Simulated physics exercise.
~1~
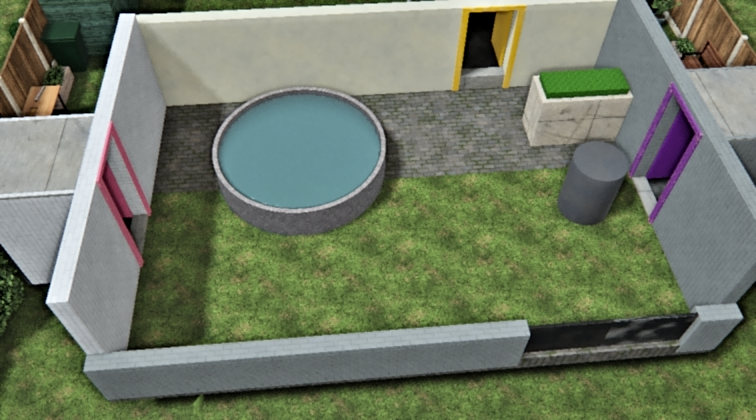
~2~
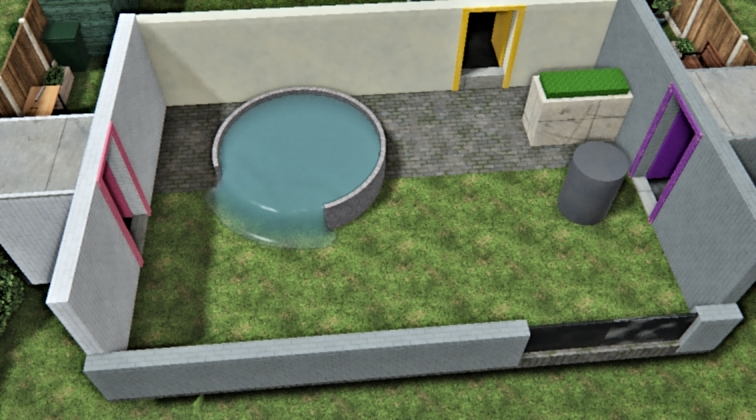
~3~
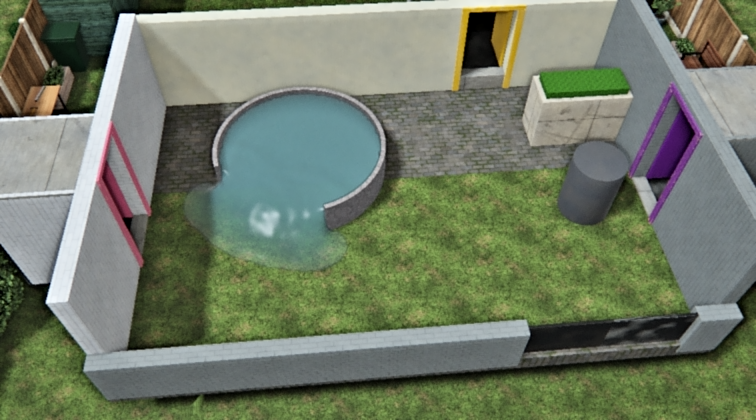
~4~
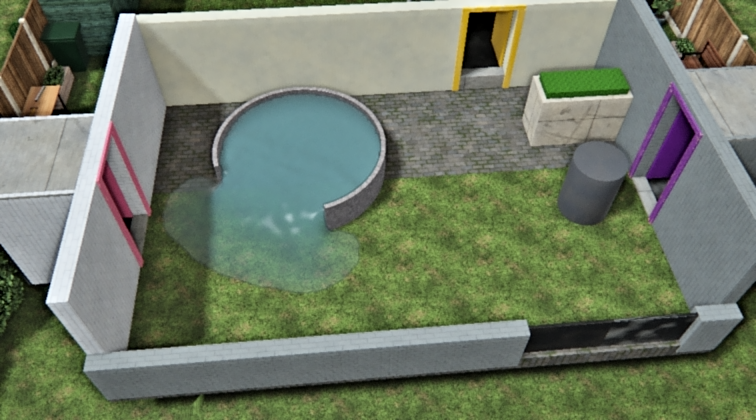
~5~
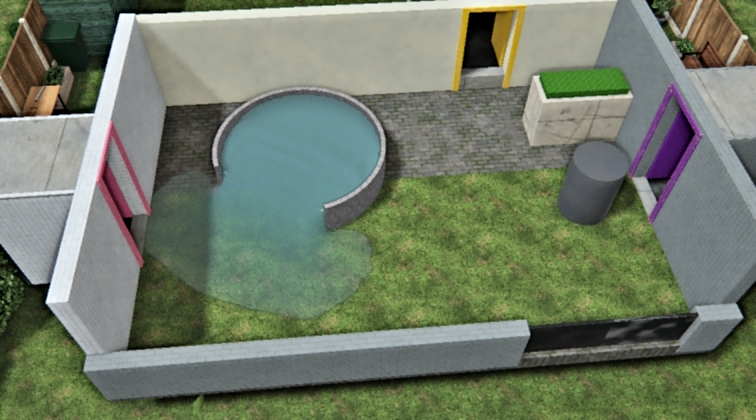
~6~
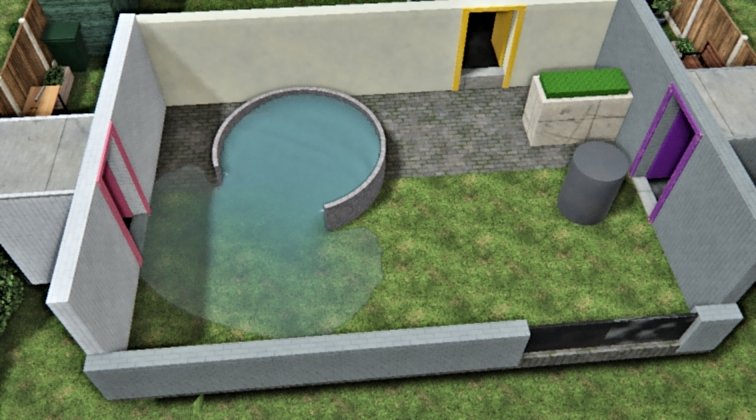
Water sits still in a round, stone-rimmed pool inside a walled garden, then pours through a gap in the front left of the rim. It churns white on the grass and spreads toward the pink-framed doorway at left and the low front wall, thinning into a wide, see-through sheet.
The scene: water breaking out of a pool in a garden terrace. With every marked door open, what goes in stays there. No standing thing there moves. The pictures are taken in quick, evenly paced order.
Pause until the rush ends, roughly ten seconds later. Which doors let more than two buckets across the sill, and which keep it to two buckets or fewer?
The purple door keeps it to two or fewer. The yellow door keeps it to two or fewer. The pink door lets more than two across.
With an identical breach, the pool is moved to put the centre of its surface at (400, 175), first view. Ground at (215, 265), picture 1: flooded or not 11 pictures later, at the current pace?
At that place: Covered.
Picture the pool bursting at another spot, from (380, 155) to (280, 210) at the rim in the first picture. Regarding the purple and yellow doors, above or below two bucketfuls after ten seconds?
In brief, the purple door exceeds the mark and the yellow door remains below.
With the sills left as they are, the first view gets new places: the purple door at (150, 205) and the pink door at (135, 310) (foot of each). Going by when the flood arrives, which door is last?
My answer is the yellow one.
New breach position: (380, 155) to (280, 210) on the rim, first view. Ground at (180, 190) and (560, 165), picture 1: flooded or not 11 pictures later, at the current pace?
Respectively: Parched and parched.
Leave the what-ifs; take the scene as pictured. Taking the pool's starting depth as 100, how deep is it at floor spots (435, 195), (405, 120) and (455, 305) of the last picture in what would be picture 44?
In the order asked, some 10, 0 and 16 in a hundred.
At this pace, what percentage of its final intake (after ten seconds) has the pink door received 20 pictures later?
Approximately 50 per cent.
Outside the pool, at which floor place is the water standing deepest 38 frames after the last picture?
At about (166, 111).
A moment on, water covers 30 % of the floor; the purple door not reached, the yellow door not reached, the pink door over two buckets in.
Next, water covers 30 % of the floor; the purple door not reached, the yellow door not reached, the pink door over two buckets in.
Then, water covers 40 % of the floor; the purple door not reached, the yellow door not reached, the pink door far over two buckets in.
Later, water covers 65 % of the floor; the purple door not reached, the yellow door not reached, the pink door far over two buckets in.
In the end, water covers 95 % of the floor; the purple door under two buckets in, the yellow door wet at the sill, nothing in, the pink door far over two buckets in.
